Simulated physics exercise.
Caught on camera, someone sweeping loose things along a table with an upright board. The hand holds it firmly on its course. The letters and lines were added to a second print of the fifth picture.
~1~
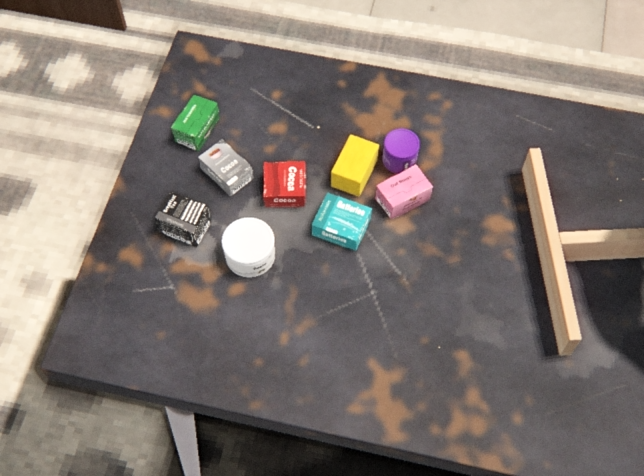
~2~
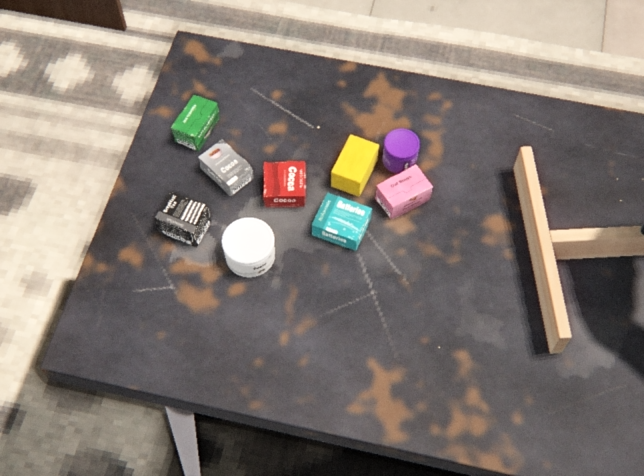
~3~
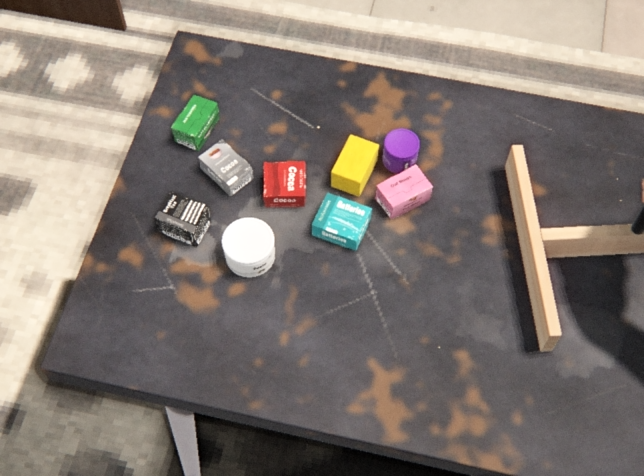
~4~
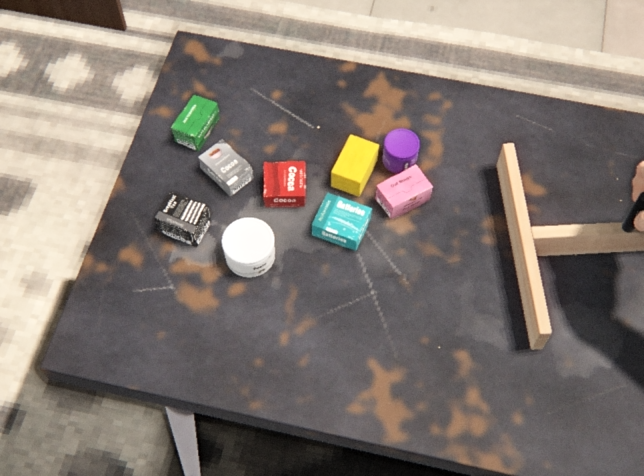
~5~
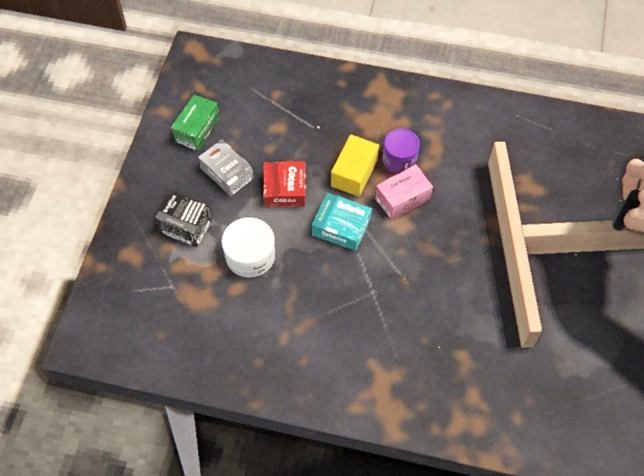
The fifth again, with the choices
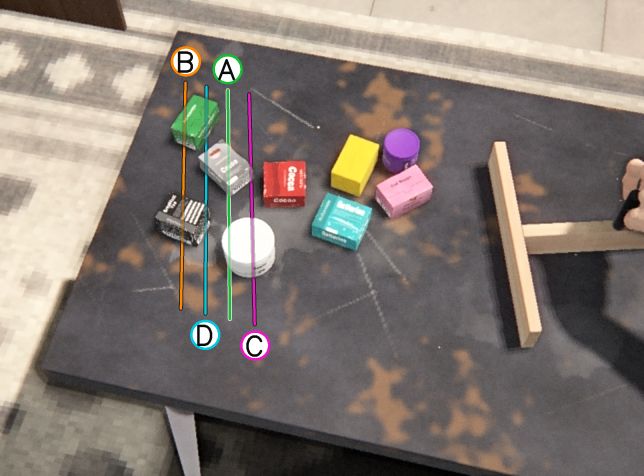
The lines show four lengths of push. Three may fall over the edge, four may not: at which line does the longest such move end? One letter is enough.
It should halt at B.
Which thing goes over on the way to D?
The grey box goes over.
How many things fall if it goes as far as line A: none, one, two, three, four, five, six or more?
In all, none.
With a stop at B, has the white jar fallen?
By then, no.
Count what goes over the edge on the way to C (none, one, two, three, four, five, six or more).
The count is none.
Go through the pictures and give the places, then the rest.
In the first picture, green packet (196, 122); turquoise box (342, 222); yellow block (355, 166).
In the second picture, board (545, 236); pink packet (403, 192).
In the third picture, board (535, 234); grey box (226, 168).
In the fourth picture, board (526, 233); white jar (249, 248).
In the fifth picture, board (517, 231); green packet (196, 122); turquoise box (342, 222); yellow block (355, 166).
On the marked copy, A at (229, 196); B at (183, 187); C at (252, 201); D at (206, 192).
With B. Early on, board (394, 207); purple jar (361, 147); yellow block (331, 164).
Further on, board (276, 184); grey box (181, 168); red packet (205, 190).
At the end, board (183, 165); green packet over the edge; grey box over the edge; two fallen.
As for the rest, A is within the limit but short; C is within the limit but short; D is within the limit but short.
